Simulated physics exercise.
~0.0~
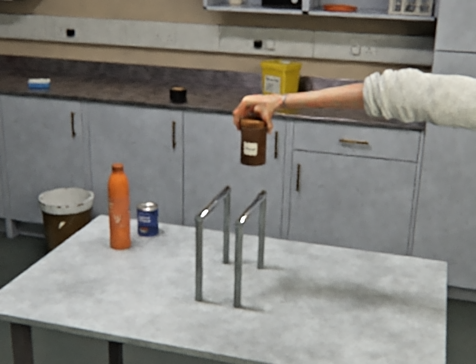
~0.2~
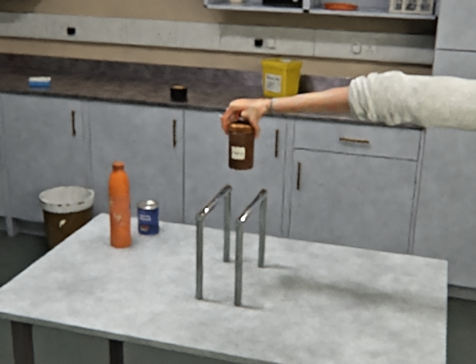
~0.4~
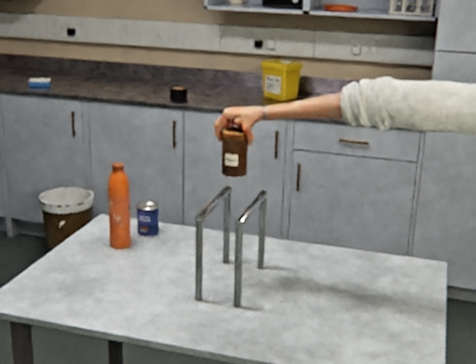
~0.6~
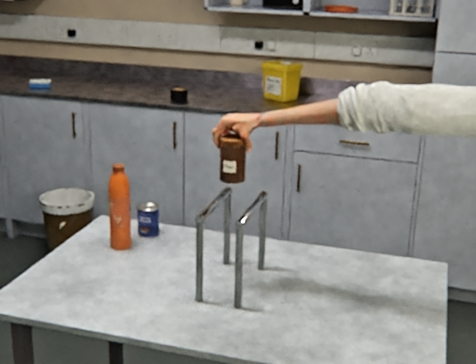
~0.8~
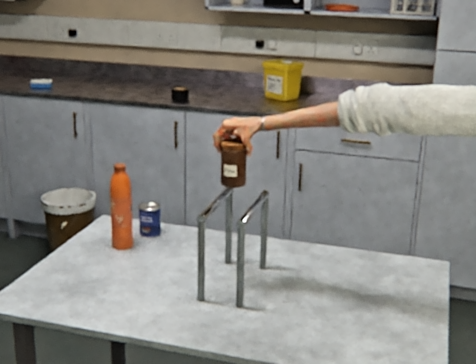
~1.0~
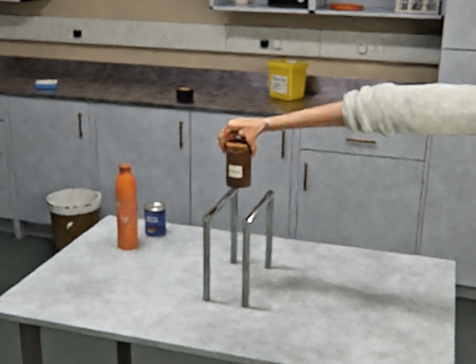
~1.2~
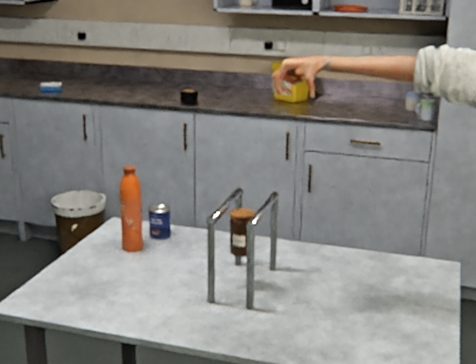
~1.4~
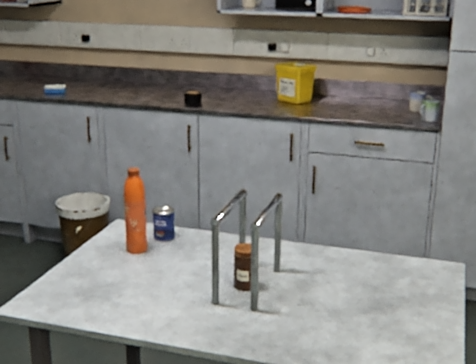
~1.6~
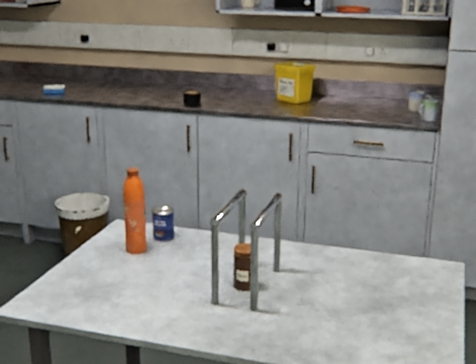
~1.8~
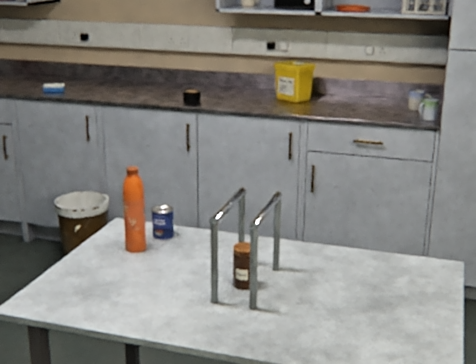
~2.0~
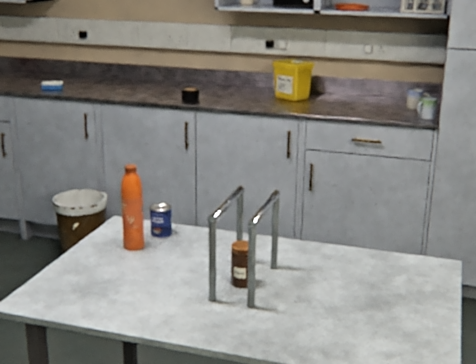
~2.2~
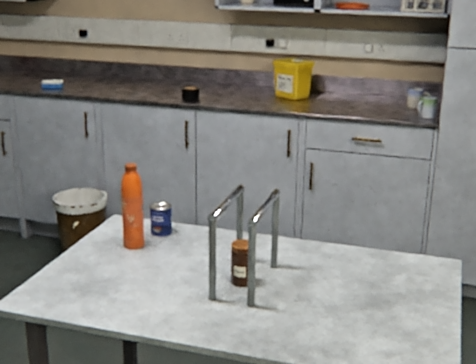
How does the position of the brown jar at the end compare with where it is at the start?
At the start the brown jar is held in a hand above the two metal rails, and at the end it is down between them at the table, standing upright.
In the video, a hand holds a brown jar above two metal rails on a grey table, shifts it slightly left and lowers it, then lets go and withdraws. The jar drops through the gap and ends upright between the rails, while the orange bottle and blue tin stay put.
